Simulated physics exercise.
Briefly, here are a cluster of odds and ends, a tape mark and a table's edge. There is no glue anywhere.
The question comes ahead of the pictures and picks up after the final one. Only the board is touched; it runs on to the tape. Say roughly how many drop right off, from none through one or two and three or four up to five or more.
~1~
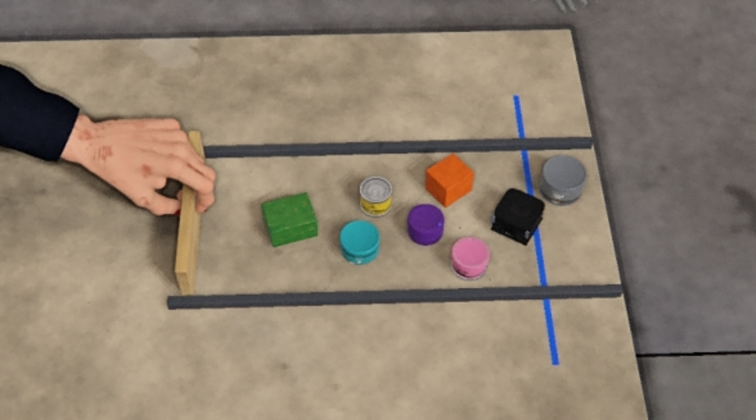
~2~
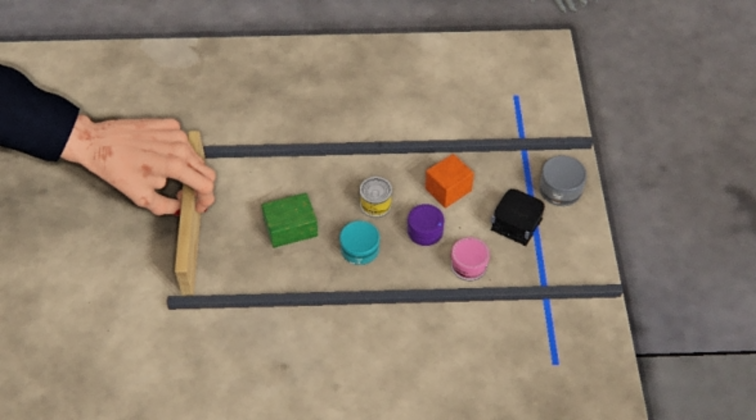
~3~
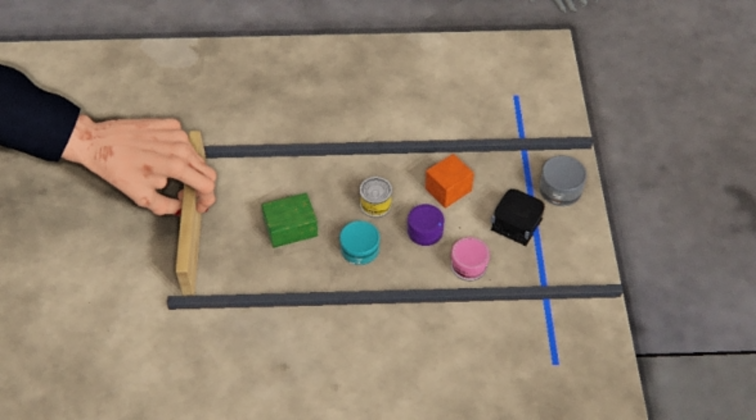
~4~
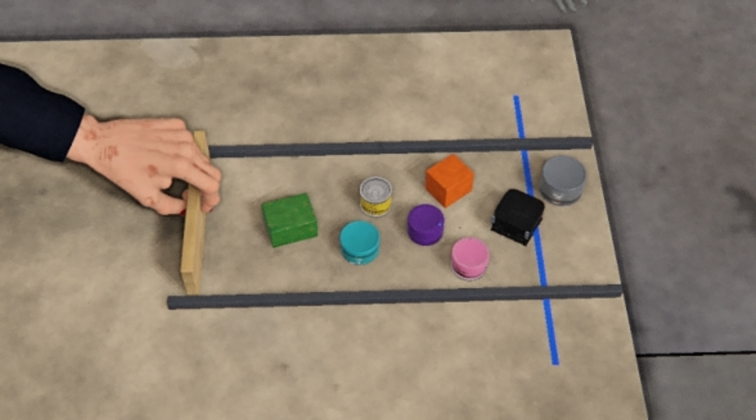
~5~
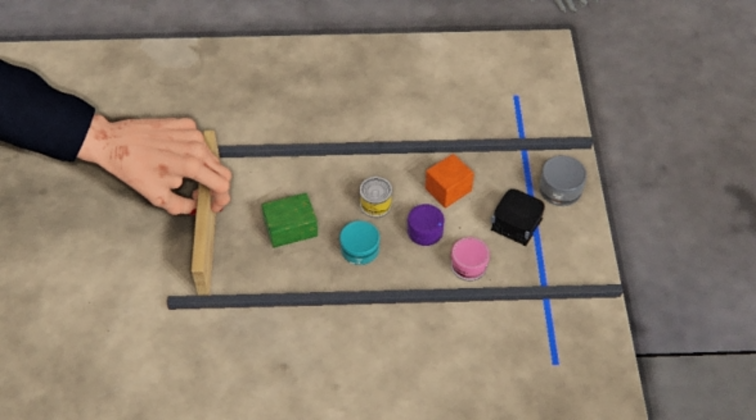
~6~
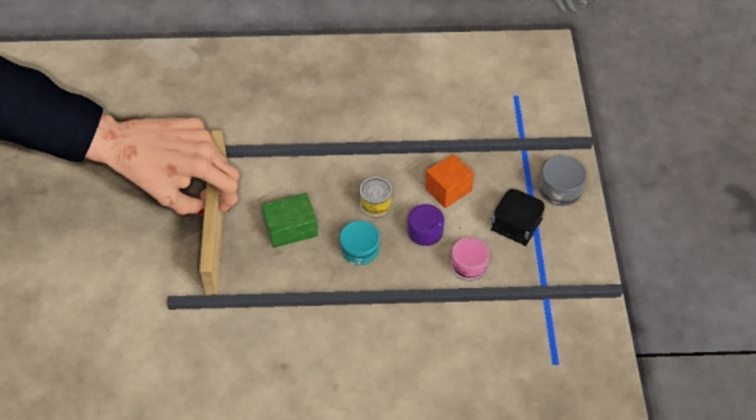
The count that falls off is a single one or a pair.
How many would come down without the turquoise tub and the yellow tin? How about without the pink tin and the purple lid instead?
Result: 1 in the first case, with 0 in the second.
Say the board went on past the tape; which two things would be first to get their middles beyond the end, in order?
They are the black case, then the purple lid.
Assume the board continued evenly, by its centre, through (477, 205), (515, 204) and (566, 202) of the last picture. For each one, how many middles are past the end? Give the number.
First 0, then 1, finally 4.
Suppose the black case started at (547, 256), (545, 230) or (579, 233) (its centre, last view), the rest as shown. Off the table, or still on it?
Results in turn - not saved; not saved; not saved.
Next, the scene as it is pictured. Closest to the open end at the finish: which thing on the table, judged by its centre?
Purple lid.
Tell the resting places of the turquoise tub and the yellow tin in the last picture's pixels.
Turquoise tub: About (560, 252); yellow tin: About (548, 191).
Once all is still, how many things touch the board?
4 in contact.
A little later, none off yet; grey tub at rest near (563, 181); black case at rest near (518, 217); pink tin at rest near (470, 259).
When it is over, the number that fall off is one or two; down, black case.
